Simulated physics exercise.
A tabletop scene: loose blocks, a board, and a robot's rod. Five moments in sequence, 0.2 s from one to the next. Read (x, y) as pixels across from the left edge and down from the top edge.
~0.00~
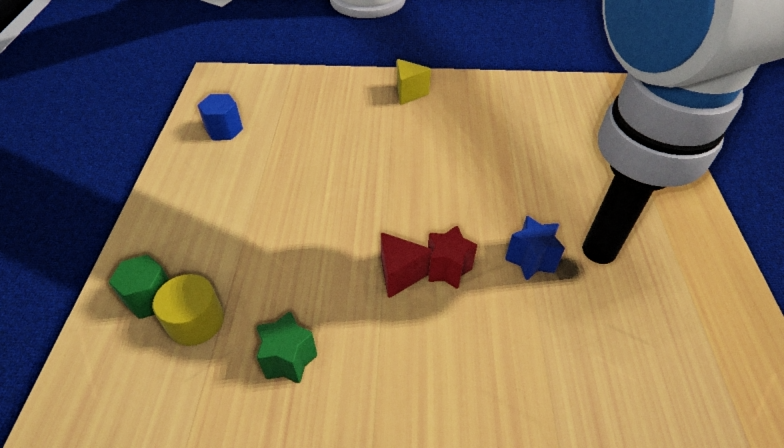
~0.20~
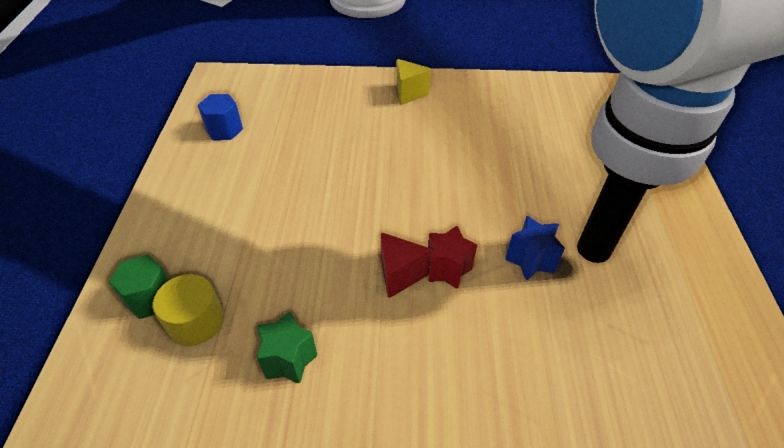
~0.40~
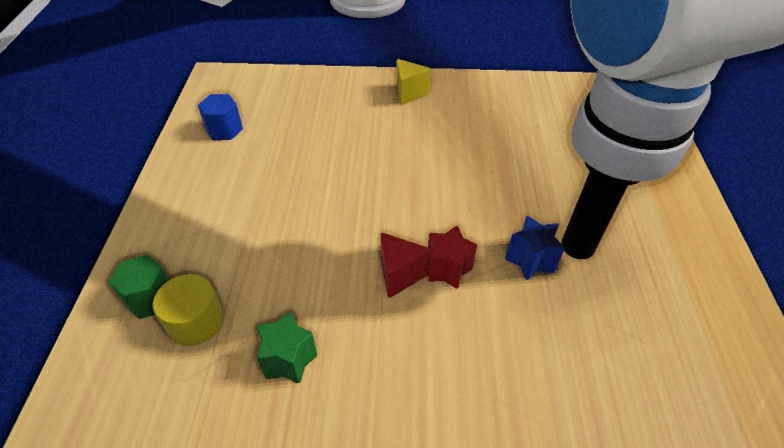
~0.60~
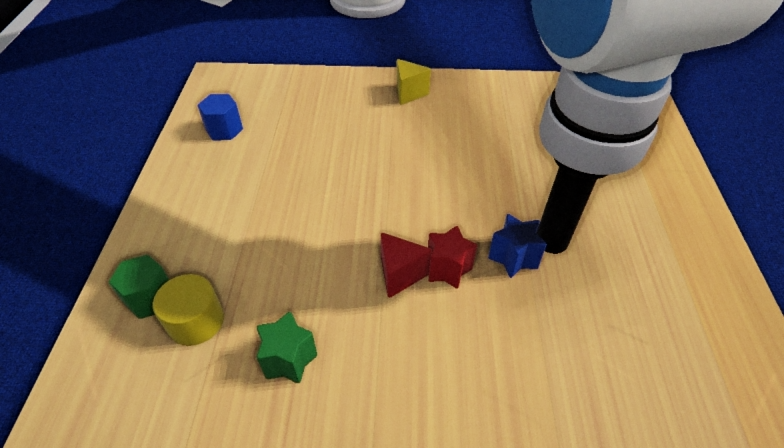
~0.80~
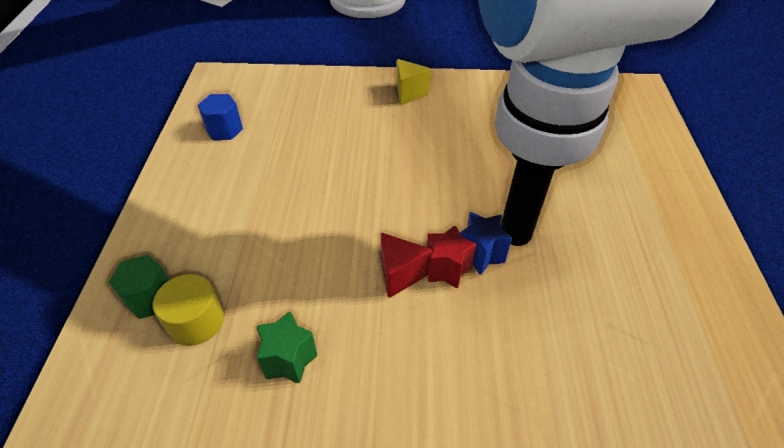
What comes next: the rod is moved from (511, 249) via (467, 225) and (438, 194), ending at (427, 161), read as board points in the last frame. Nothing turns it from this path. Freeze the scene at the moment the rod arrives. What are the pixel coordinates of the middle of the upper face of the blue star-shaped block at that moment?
The top centre is at (447, 215).
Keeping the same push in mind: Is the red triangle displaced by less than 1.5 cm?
Going by the path, yes.
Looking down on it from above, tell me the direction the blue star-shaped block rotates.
Counterclockwise from above.
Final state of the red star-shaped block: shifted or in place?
It gets pushed out of place.
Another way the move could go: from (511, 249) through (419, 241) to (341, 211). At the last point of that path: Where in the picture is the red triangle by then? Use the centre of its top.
Final place: (357, 280).
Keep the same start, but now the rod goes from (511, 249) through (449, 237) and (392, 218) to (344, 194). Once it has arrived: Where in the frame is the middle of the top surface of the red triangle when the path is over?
It is at (371, 273).
The first path, step by step. One third of the way, rod at (469, 209); red triangle at (393, 256), turned 15° clockwise; red star-shaped block at (435, 245), turned 45° anticlockwise; blue star-shaped block at (449, 216), turned 35° anticlockwise.
Two thirds of the way, rod at (440, 178); red triangle at (393, 256), turned 15° clockwise; red star-shaped block at (435, 245), turned 45° anticlockwise; blue star-shaped block at (447, 215), turned 45° anticlockwise.
At the end, rod at (429, 145); red triangle at (393, 256), turned 15° clockwise; red star-shaped block at (435, 245), turned 45° anticlockwise; blue star-shaped block at (447, 215), turned 45° anticlockwise.
